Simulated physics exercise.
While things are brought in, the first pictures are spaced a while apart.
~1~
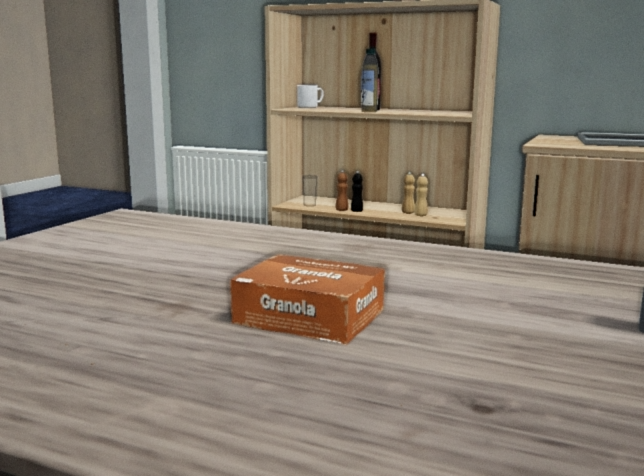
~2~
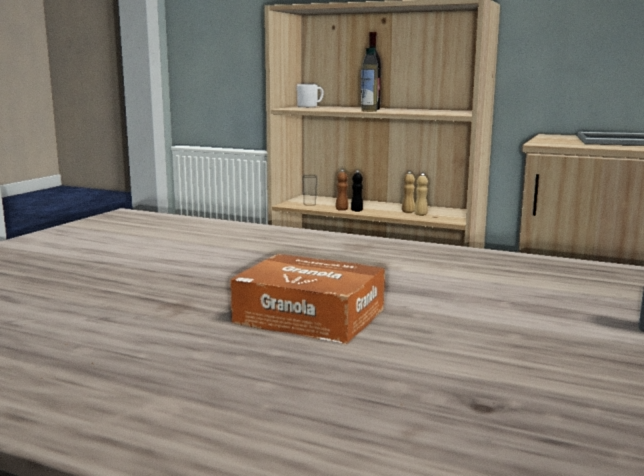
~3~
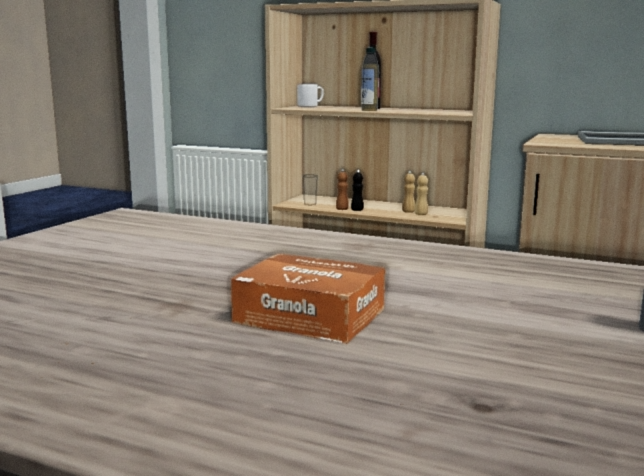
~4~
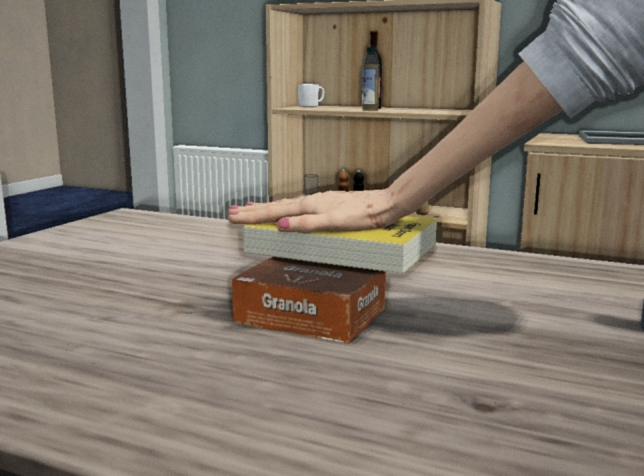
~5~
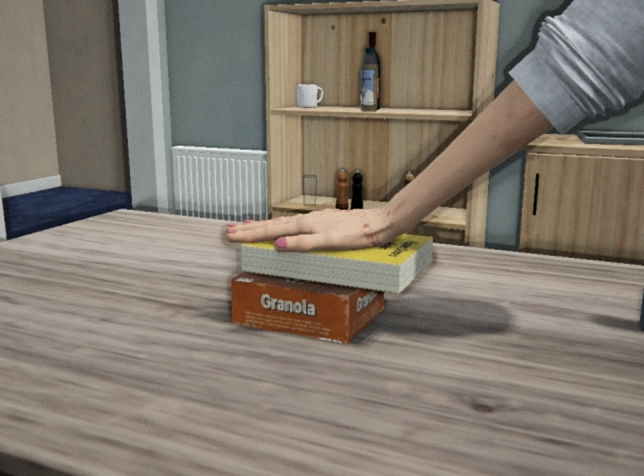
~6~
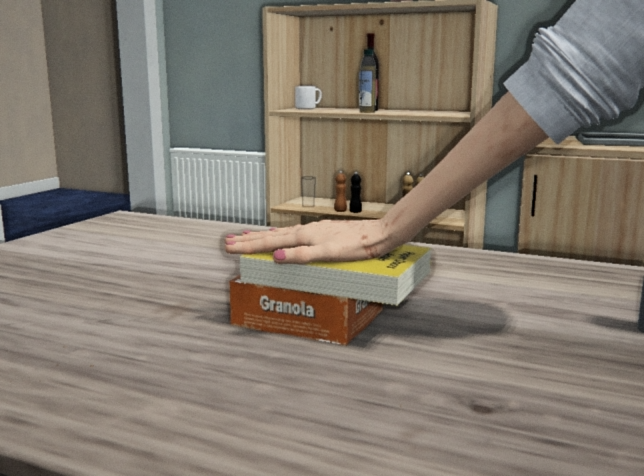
On a wooden table, an orange granola box sitting still before a hand lowers a yellow book onto it, keeping hold.
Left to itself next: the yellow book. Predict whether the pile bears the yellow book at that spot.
It bears it.
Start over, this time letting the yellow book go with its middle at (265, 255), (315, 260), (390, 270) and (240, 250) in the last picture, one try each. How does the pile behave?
The pile does not fall on try one, does not fall on try two, goes down on try three and goes down on try four.
Then, 0.40 s past the last view, nothing moves.
Then, 0.90 s past the last view, yellow book resting near (338, 265).
Finally, all 3 still in place. Final places as the last picture's camera would see them, yellow book near (338, 265). The pile keeps its balance.
